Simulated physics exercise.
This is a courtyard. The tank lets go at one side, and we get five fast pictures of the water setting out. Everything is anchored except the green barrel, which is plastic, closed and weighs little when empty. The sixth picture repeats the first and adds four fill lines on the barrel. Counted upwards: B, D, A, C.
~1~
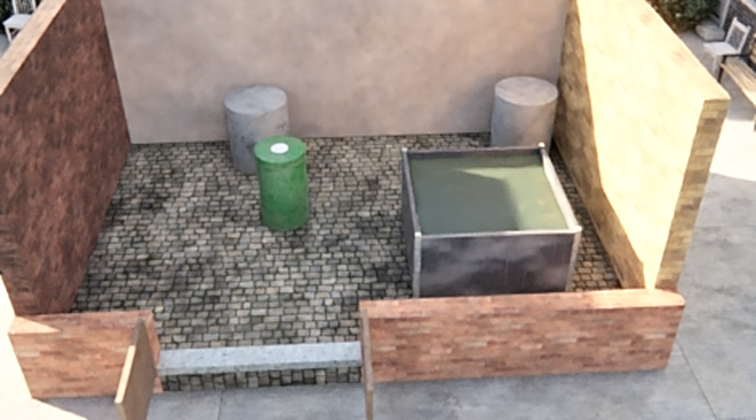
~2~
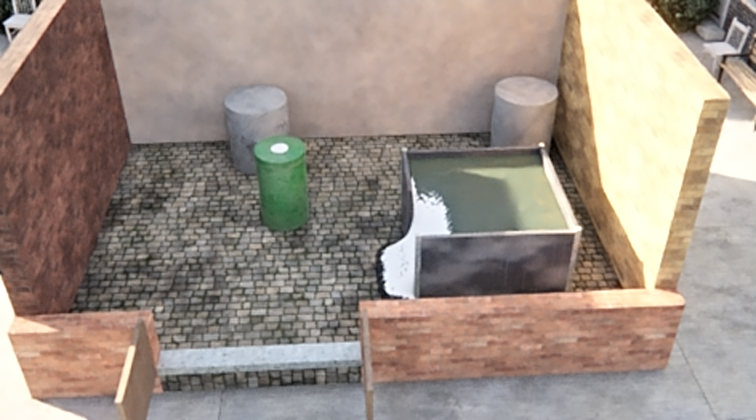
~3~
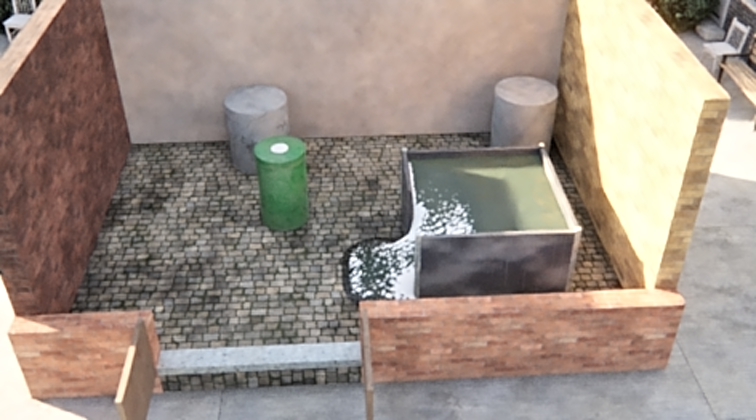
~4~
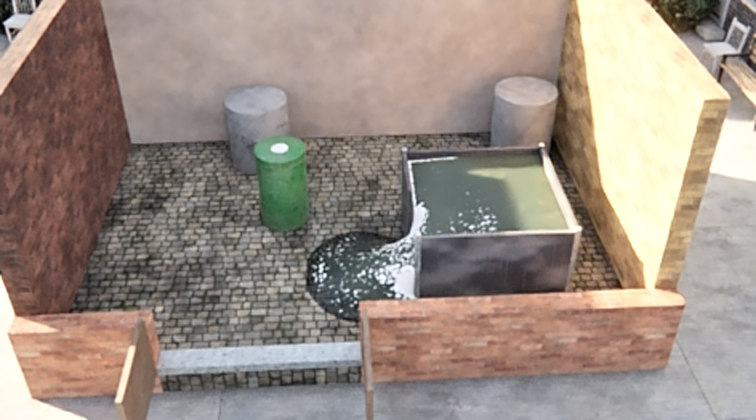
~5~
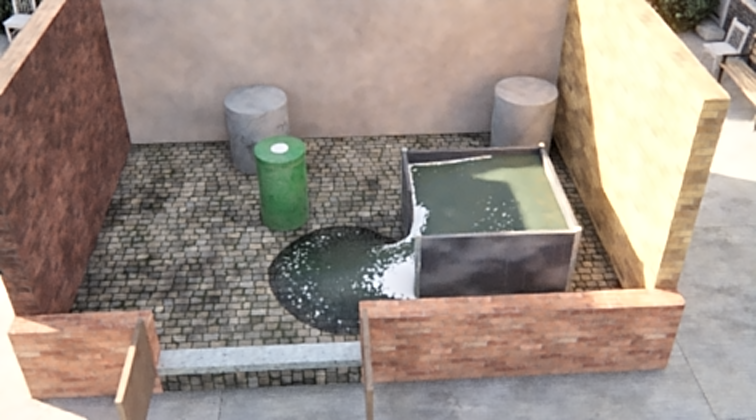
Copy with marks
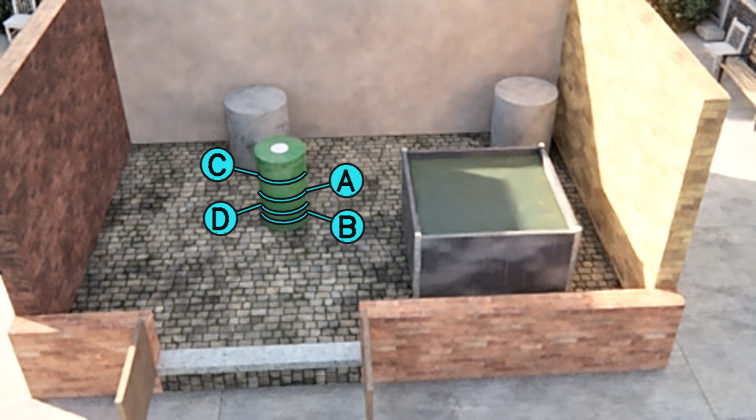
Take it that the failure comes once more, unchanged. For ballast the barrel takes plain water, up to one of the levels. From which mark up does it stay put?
Take B.
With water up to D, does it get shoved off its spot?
No, that is safe.
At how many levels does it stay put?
All of them.
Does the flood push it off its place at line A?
No, that is safe.
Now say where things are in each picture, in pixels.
The first frame shows lid of the green barrel at (280, 149); tank full, its middle at (484, 194); open gate at (257, 310).
In the second frame, 2 % of the ground under water, its edge towards the barrel at (388, 249).
In the third frame, 4 % of the ground under water, its edge towards the barrel at (354, 252).
In the fourth frame, 7 % of the ground under water, its edge towards the barrel at (326, 246).
The fifth frame shows lid of the green barrel at (280, 149); 10 % of the ground under water, its edge towards the barrel at (304, 240).
In cyan, A at (282, 200); B at (284, 222); C at (280, 183); D at (283, 213); from the bottom up B, D, A, C.
With A, it does not move.
With B, it does not move.
With C, it does not move.
With D, it does not move.
